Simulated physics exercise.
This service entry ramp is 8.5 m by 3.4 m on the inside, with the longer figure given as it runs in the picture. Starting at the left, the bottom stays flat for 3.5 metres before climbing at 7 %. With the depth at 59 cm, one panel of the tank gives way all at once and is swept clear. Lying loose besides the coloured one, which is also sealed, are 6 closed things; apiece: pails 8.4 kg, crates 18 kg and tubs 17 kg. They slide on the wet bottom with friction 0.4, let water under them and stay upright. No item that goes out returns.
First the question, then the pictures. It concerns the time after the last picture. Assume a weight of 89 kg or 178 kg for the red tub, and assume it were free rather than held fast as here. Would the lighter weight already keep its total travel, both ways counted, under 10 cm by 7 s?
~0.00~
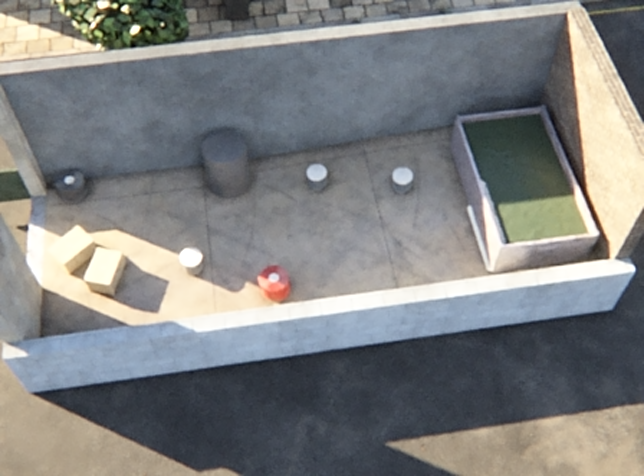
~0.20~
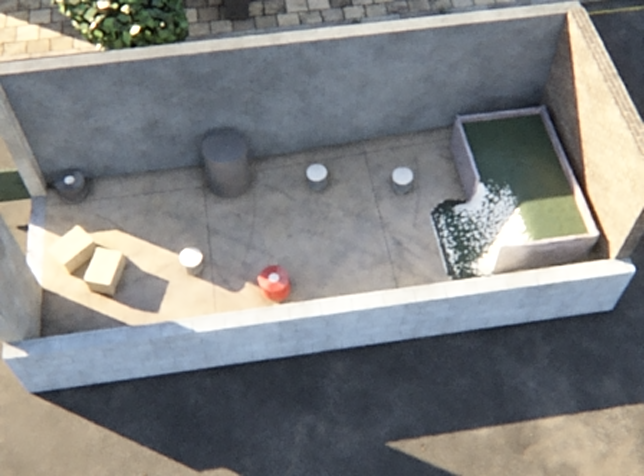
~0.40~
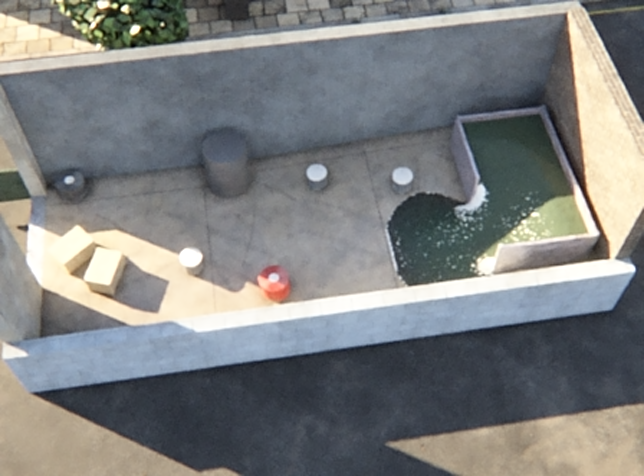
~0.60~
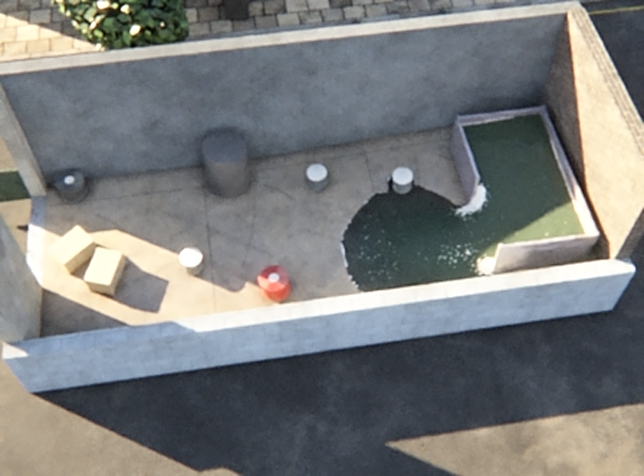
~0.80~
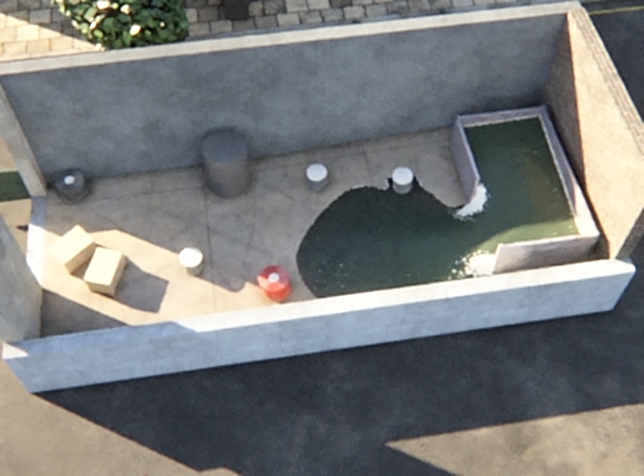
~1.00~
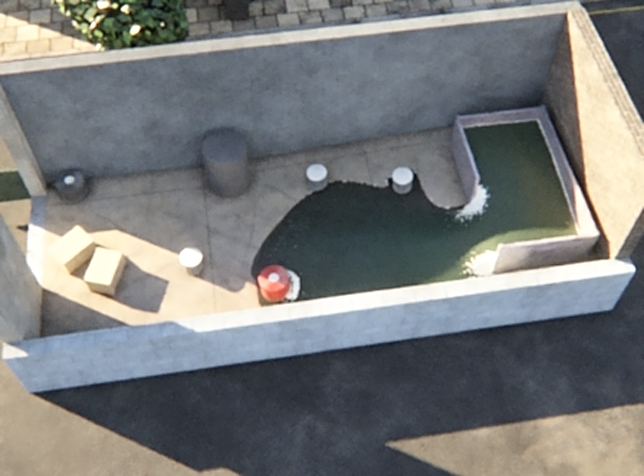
No, only the heavier would.
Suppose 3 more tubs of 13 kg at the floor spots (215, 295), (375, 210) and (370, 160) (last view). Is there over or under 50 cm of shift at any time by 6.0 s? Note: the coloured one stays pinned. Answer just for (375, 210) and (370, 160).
Beyond, then within.
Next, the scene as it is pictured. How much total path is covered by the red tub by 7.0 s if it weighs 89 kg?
Some 40 centimetres of travel in total.
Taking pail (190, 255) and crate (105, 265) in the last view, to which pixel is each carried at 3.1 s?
First near (95, 255), second near (63, 257).
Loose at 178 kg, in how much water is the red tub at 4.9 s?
About 8 cm.
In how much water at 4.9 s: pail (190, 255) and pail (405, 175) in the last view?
First about 19 cm, second about 0 cm.
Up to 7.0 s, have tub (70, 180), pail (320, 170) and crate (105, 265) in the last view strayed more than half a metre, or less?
In sequence: Exceeds it / falls below it / exceeds it.
After 1.4 s the red tub would be 0 cm from its start with 89 kg and 0 cm from its start with 178 kg; 11 cm of water round it then.
After 3.1 s the red tub would be 44 cm from its start with 89 kg and 0 cm from its start with 178 kg; 14 cm of water round it then.
After 4.9 s the red tub would be 44 cm from its start with 89 kg and 0 cm from its start with 178 kg; 8 cm of water round it then.
After 7.0 s the red tub would be 44 cm from its start with 89 kg and 0 cm from its start with 178 kg; 6 cm of water round it then.
